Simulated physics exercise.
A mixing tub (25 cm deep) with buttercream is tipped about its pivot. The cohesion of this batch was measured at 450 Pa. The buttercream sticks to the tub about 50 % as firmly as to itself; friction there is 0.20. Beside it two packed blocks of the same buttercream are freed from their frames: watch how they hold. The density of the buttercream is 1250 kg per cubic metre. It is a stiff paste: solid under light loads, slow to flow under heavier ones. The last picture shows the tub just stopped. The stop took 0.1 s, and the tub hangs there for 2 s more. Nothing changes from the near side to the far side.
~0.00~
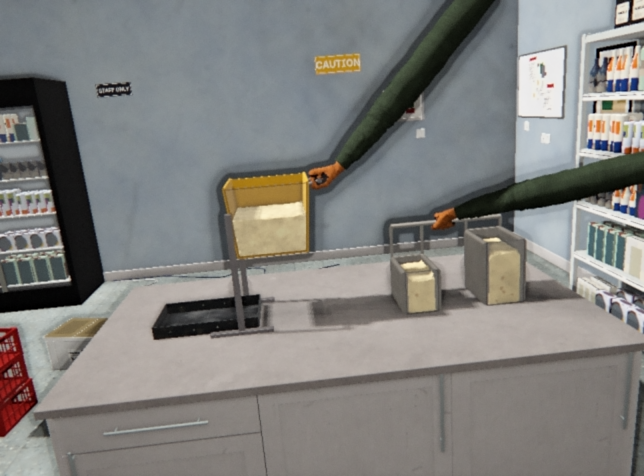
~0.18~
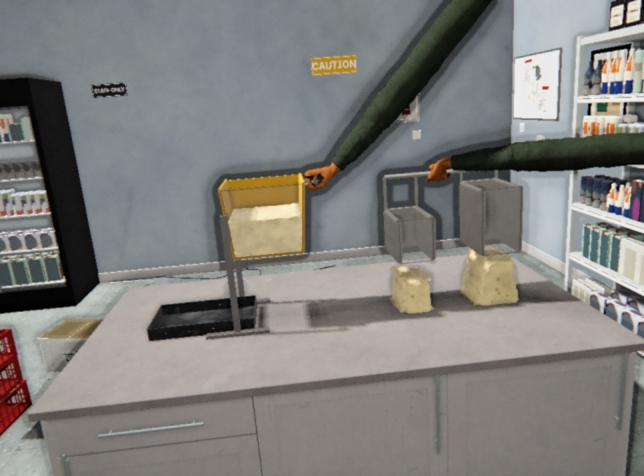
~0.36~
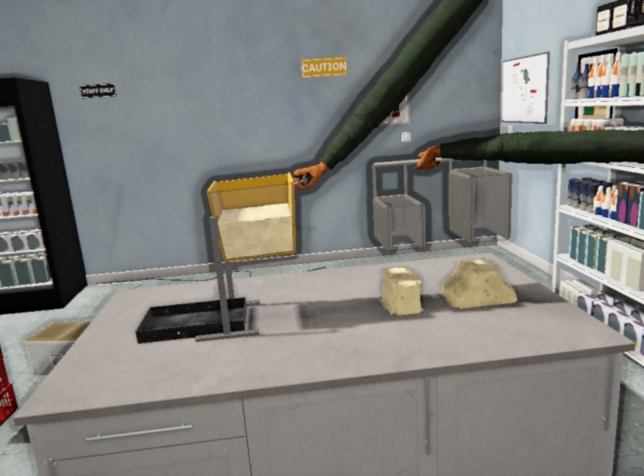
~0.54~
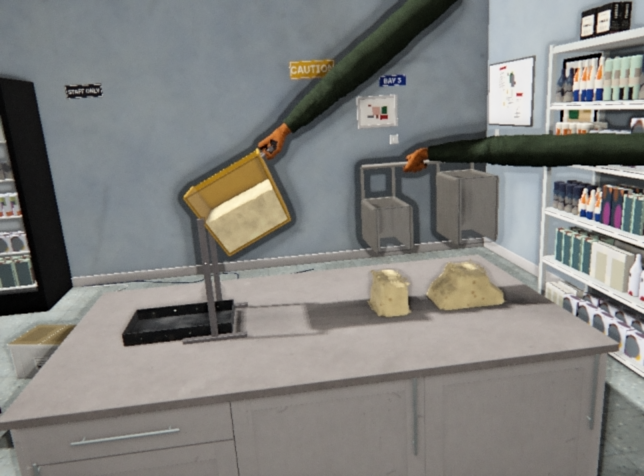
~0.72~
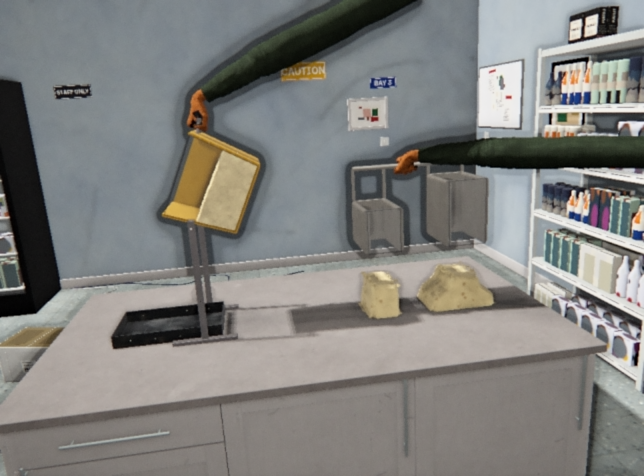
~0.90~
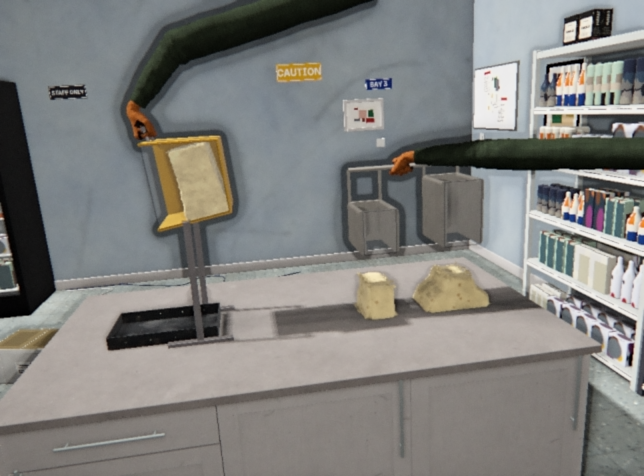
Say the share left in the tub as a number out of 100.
The share left in the tub is near 44 %.
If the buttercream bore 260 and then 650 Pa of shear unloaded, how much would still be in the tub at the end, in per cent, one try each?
In that order: 35 %, 45 %.
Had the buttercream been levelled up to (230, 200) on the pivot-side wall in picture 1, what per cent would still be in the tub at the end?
In that case some 30 per cent.
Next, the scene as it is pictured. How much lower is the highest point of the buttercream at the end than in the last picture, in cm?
Some 18 cm.
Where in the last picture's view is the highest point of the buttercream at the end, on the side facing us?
Near (192, 198).
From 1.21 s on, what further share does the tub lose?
Some 6 per cent.
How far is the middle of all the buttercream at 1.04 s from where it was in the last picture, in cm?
About 9 cm.
By 1.04 s, the tub is at 95 degrees and holds 99 %.
By 1.21 s, the tub is at 95 degrees and holds 50 %.
By 1.38 s, the tub is at 95 degrees and holds 44 %.
By 1.55 s, the tub is at 95 degrees and holds 44 %.
By 2.90 s, at the end, the tub is at 95 degrees and holds 44 %.
